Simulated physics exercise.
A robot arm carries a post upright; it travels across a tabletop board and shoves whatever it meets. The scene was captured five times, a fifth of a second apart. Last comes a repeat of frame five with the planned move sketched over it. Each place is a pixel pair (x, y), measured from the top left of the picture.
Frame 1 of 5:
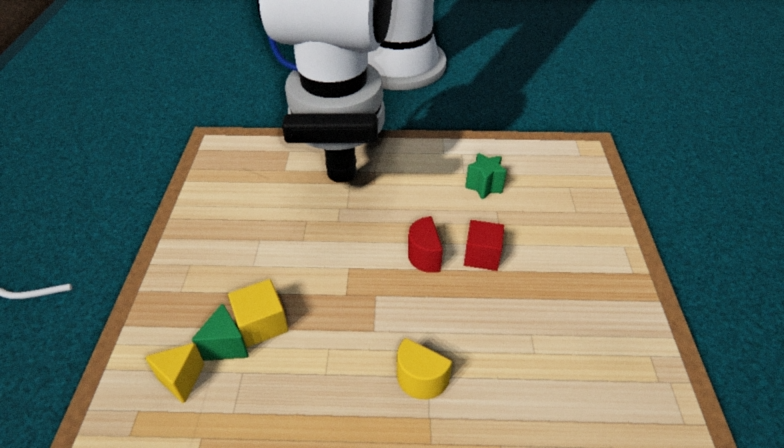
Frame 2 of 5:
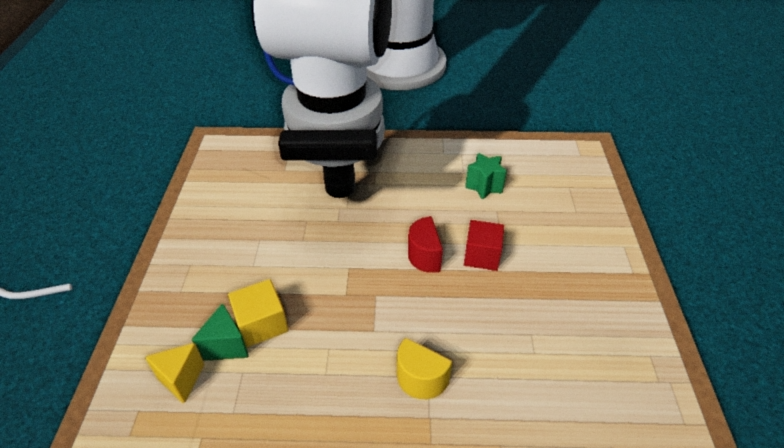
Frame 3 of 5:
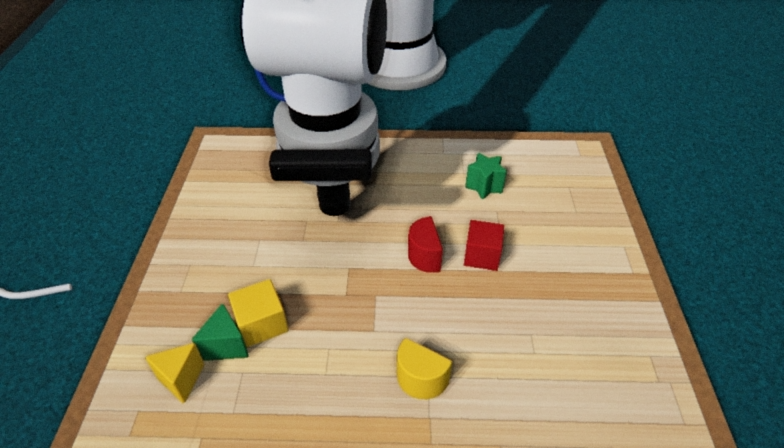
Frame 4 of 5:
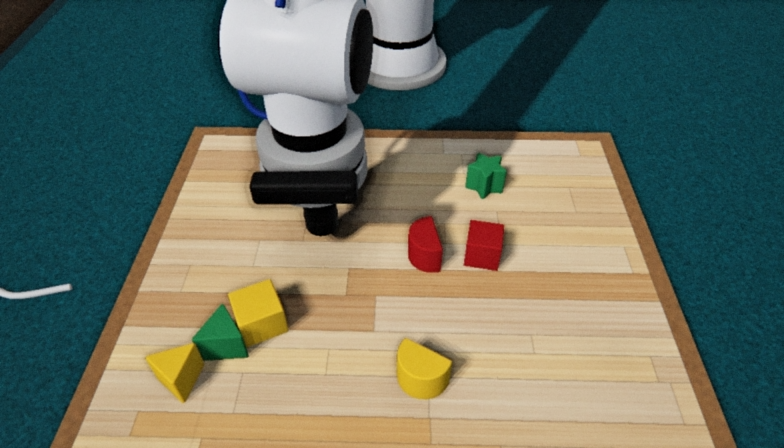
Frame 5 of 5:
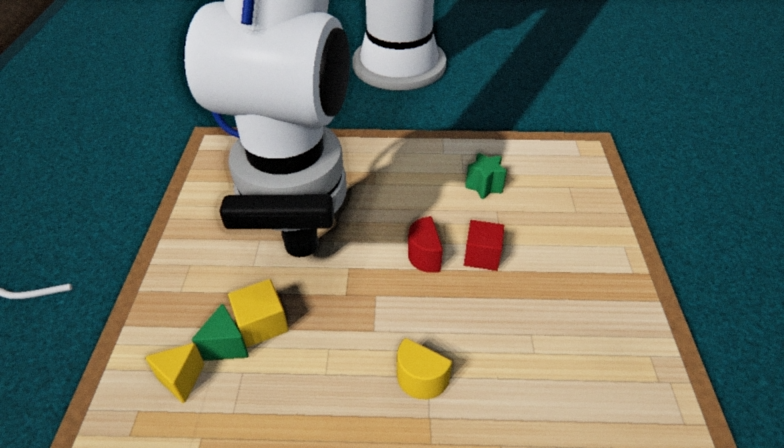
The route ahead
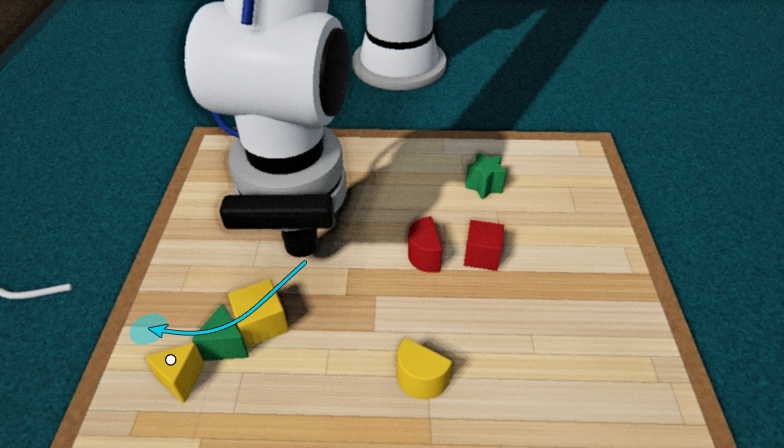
In this clip, a white robot arm with a black post moves its lower end forward and slightly left over a wooden board, while the scattered red, green and yellow blocks stay still.
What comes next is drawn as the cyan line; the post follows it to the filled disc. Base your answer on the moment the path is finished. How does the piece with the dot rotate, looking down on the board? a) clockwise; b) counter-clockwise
a - clockwise.
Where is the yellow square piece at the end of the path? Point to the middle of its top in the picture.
Around (251, 327).
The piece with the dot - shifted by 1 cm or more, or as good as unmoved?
It gets moved.
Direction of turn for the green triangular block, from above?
The block spins anticlockwise.
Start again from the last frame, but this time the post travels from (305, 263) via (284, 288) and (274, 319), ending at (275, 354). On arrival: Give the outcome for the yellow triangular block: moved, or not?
Its place changes.
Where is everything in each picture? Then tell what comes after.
Post's lower end at (342, 174); yellow triangular block at (171, 360); green triangular block at (218, 325); yellow square piece at (255, 301), in the first picture.
Post at (340, 189); blocks still, in the second picture.
Post at (335, 206); blocks still, in the third picture.
Post at (322, 226); blocks still, in the fourth picture.
Post at (302, 246); yellow triangular block at (171, 360); green triangular block at (218, 325); yellow square piece at (255, 301), in the fifth picture.
Drawn move, from (305, 263) by way of (264, 300) and (210, 331) to (149, 329); the dot is on the yellow triangular block.
What follows on the original path. One third of the way, post at (259, 284); green triangular block at (214, 330); yellow square piece at (252, 313).
Two thirds of the way, post at (202, 316); yellow triangular block at (168, 377), turned 50° clockwise; green triangular block at (197, 342), turned 40° anticlockwise; yellow square piece at (251, 327).
At the end, post at (140, 313); yellow triangular block at (168, 376), turned 50° clockwise; green triangular block at (193, 341), turned 55° anticlockwise; yellow square piece at (251, 327).
